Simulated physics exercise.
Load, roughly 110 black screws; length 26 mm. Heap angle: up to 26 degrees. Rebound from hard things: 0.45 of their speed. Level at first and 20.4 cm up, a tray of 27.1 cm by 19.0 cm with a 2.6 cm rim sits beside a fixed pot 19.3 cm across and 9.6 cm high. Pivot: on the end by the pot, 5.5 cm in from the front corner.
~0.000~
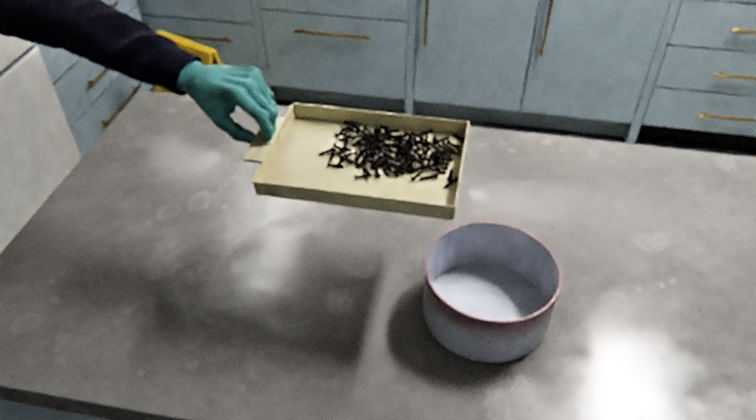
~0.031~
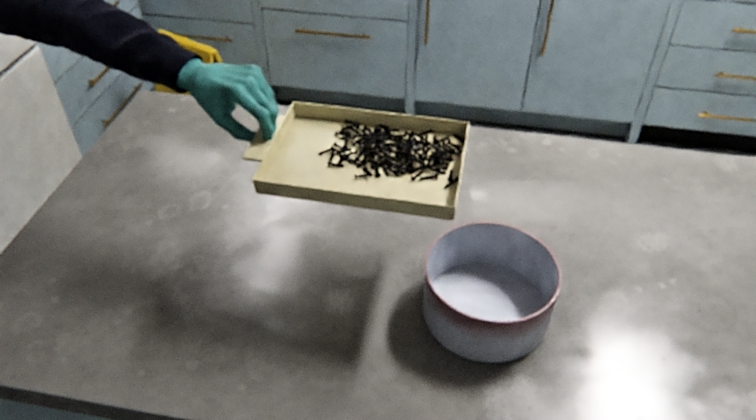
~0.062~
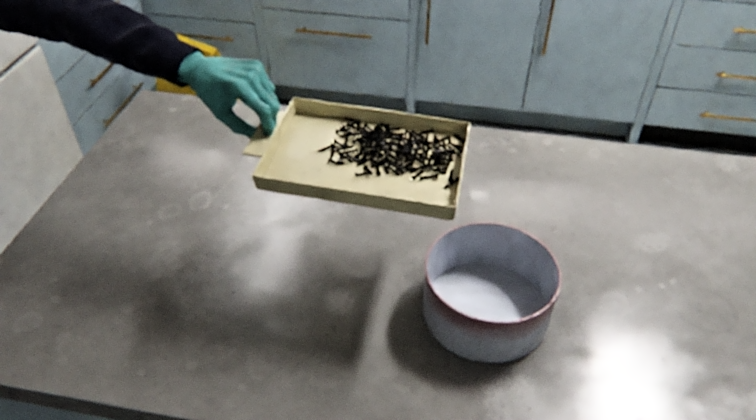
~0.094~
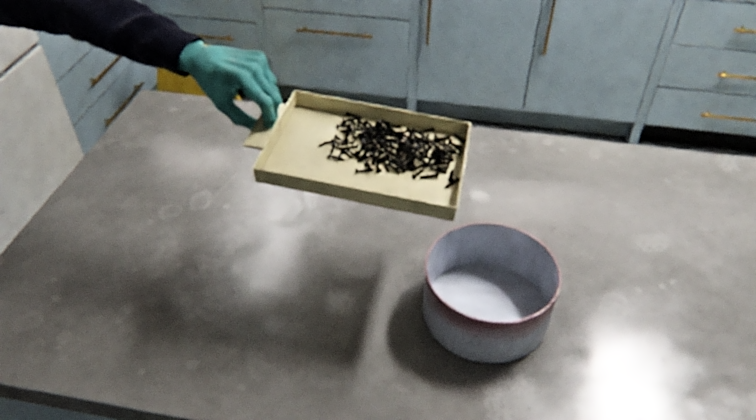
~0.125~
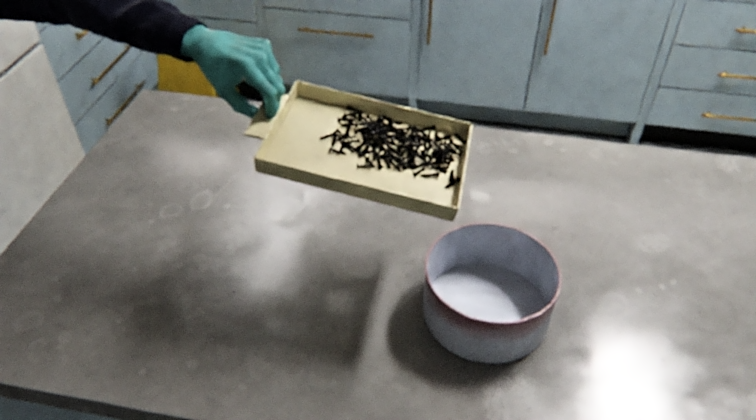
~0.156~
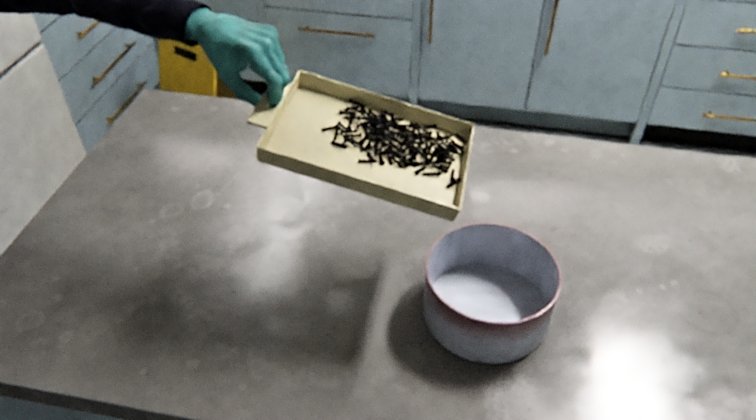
Above a grey countertop, a gloved hand tilts a tray of black screws rightward near a pot.
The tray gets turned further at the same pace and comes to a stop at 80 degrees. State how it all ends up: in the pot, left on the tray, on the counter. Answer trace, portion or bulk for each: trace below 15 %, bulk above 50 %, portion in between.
Pot: Portion. Tray: Portion. Counter: Portion.
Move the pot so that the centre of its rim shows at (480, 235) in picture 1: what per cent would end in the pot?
About 60 per cent.
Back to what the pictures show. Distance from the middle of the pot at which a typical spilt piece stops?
Some 16 cm, give or take.
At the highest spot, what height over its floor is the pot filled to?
Close to 1.0 cm up.
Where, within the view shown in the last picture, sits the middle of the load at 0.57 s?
(466, 149), roughly.
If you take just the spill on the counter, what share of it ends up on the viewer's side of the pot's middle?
0 %.
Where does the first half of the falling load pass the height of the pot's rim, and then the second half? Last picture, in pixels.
Earlier half at about (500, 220), later half at about (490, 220) in pixels.
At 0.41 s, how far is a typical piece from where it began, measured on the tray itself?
About 3 cm.
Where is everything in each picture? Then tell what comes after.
The first picture shows tray tilt 0 degrees, front corners at (254, 180) and (454, 205); middle of the pieces at (399, 153); pot at (493, 268).
The second picture shows tray tilt 1 degrees, front corners at (255, 179) and (454, 205); middle of the pieces at (399, 153).
The third picture shows tray tilt 2 degrees, front corners at (255, 174) and (455, 206); middle of the pieces at (400, 152).
The fourth picture shows tray tilt 5 degrees, front corners at (255, 167) and (456, 206), lowest corner right back; middle of the pieces at (400, 150).
The fifth picture shows tray tilt 9 degrees, front corners at (257, 157) and (457, 207), lowest corner right back; middle of the pieces at (401, 147).
The sixth picture shows tray tilt 13 degrees, front corners at (259, 146) and (459, 208), lowest corner right back; middle of the pieces at (403, 144); pot at (493, 269). The tray's pace is about 135 degrees a second.
After 0.41 s, tilt 47 degrees; the tray holds 100 %, the pot 0 %.
Then, at 0.57 s, tilt 69 degrees; the tray holds 100 %, the pot 0 %.
Then, at 0.86 s, tilt 80 degrees; the tray holds 40 %, the pot 20 %.
By 2.0 s all is still; pot 30 %, tray 30 %, counter 40 %.
